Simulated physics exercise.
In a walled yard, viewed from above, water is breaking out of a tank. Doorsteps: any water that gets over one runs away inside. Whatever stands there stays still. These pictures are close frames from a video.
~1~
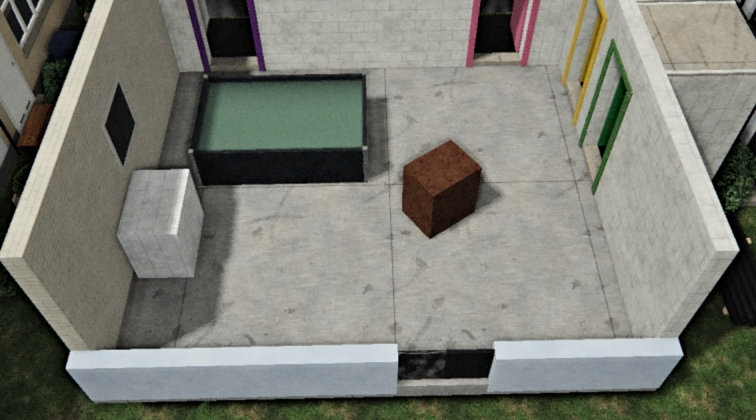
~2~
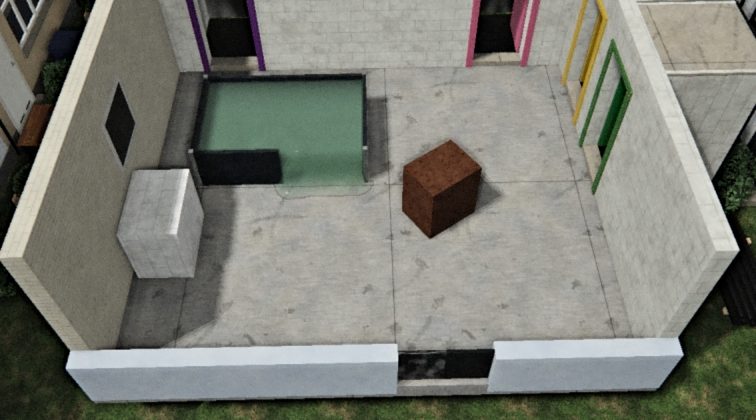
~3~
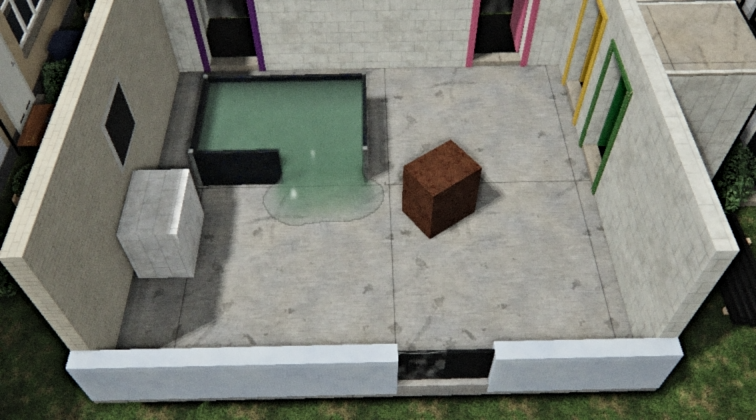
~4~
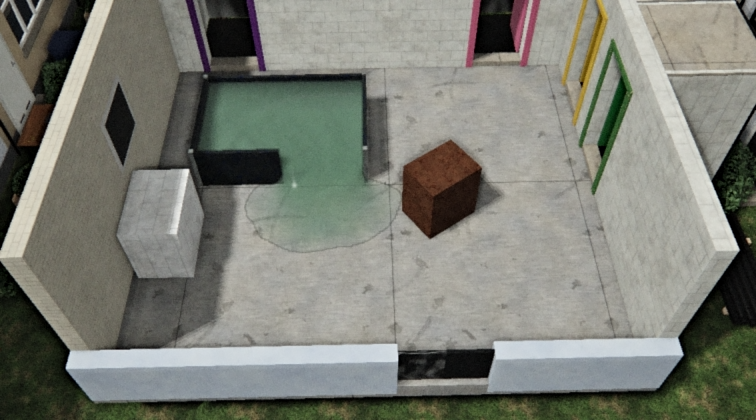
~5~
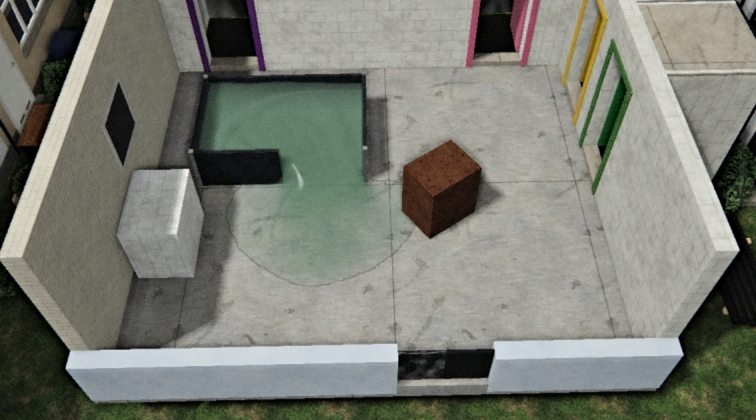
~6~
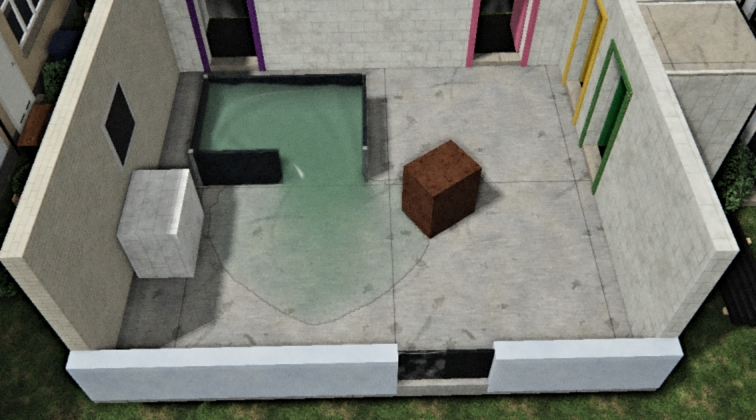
Greenish water poured through a gap in the front wall of a dark-edged tank and fanned out across the grey yard floor, spreading past the brown block toward the viewer in a widening, thinning sheet.
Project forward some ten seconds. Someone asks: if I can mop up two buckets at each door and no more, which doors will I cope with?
The purple door: You will cope; the green door: You will cope; the pink door: You will cope; the yellow door: You will cope.
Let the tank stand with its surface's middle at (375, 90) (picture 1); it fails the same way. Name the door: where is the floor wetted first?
The door marked green, I reckon.
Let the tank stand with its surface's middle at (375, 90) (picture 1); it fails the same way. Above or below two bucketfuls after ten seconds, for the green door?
Log: Green door breaks the limit.
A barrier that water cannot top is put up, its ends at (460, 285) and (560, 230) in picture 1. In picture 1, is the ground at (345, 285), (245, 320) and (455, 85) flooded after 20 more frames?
Log, spots one to three: Swamped; swamped; spared.
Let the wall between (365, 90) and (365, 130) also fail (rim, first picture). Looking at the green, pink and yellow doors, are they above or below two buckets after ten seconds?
In that case the green door overshoots, the pink door overshoots and the yellow door overshoots.
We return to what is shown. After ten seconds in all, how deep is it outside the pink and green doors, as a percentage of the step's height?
Some 100 percent and then some 70 percent.
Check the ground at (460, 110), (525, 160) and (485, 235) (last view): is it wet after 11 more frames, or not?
First spared, then spared, then spared.
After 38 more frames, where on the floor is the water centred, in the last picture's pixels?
The water's centre sits above (365, 236).
A moment on, water covers 30 % of the floor; the purple door not reached, the green door not reached, the pink door not reached, the yellow door not reached.
Next, water covers 35 % of the floor; the purple door not reached, the green door not reached, the pink door not reached, the yellow door not reached.
Then, water covers 45 % of the floor; the purple door not reached, the green door not reached, the pink door not reached, the yellow door not reached.
Later, water covers 80 % of the floor; the purple door wet at the sill, nothing in, the green door wet at the sill, nothing in, the pink door wet at the sill, nothing in, the yellow door wet at the sill, nothing in.
In the end, water covers 100 % of the floor; the purple door wet at the sill, nothing in, the green door wet at the sill, nothing in, the pink door wet at the sill, nothing in, the yellow door wet at the sill, nothing in.
